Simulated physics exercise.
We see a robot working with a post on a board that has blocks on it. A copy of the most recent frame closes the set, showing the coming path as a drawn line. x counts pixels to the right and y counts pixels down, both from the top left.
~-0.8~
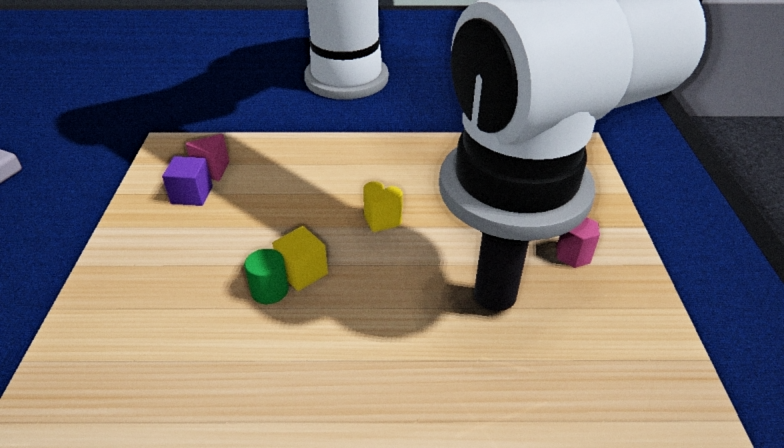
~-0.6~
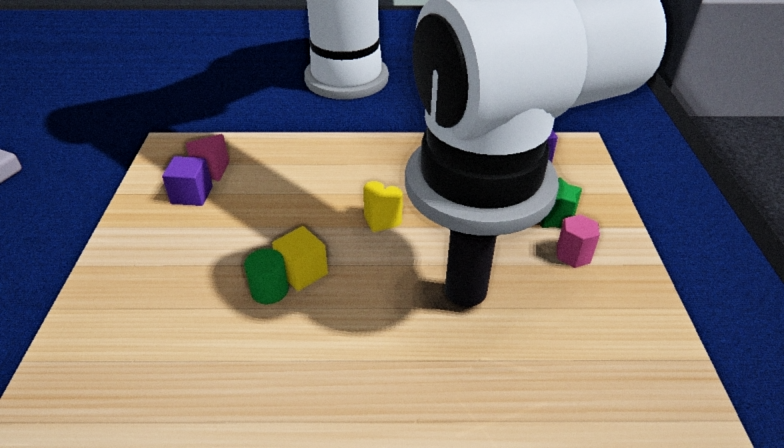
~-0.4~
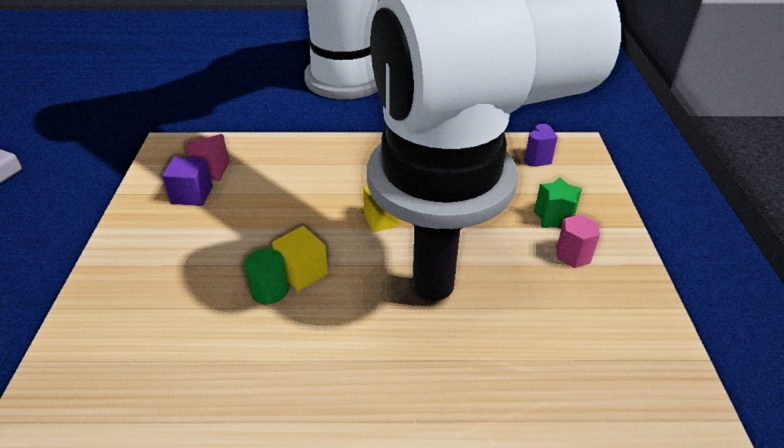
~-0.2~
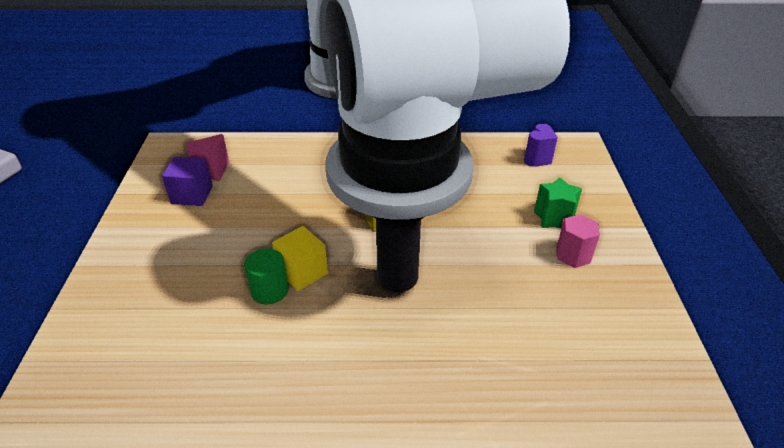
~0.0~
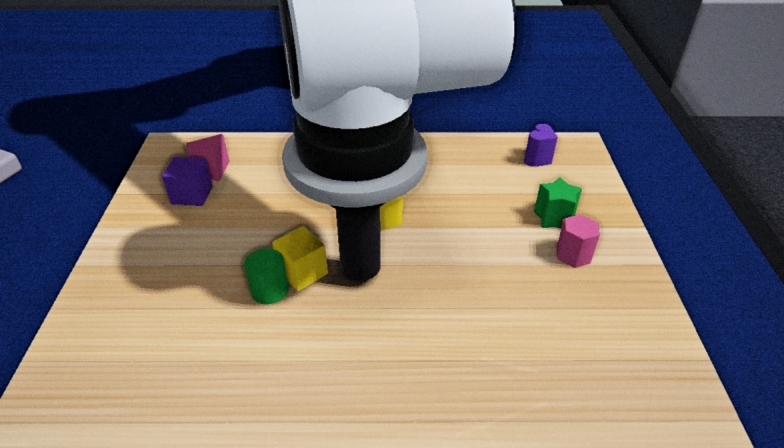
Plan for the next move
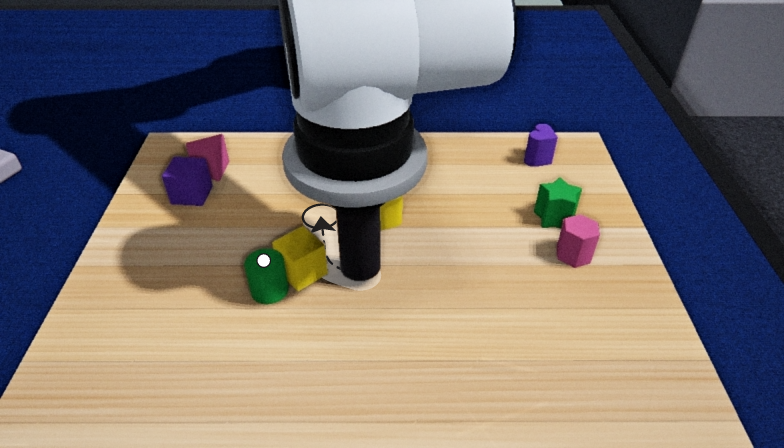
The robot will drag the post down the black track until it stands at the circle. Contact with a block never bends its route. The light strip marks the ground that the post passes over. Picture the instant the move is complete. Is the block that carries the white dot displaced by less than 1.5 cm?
The answer is yes.
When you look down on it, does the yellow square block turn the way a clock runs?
It seems not.
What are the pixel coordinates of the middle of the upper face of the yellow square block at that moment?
Close to (278, 237).
The line goes from (361, 275) over (330, 262) and (324, 239) to (321, 216); the dot is on the green circular block.
One third of the way, post at (329, 254); green circular block at (256, 262); yellow square block at (280, 239), turned 15° anticlockwise.
Two thirds of the way, post at (323, 230); green circular block at (256, 262); yellow square block at (278, 237), turned 25° anticlockwise.
At the end, post at (320, 208); green circular block at (256, 262); yellow square block at (278, 237), turned 25° anticlockwise; yellow heart-shaped block unmoved.
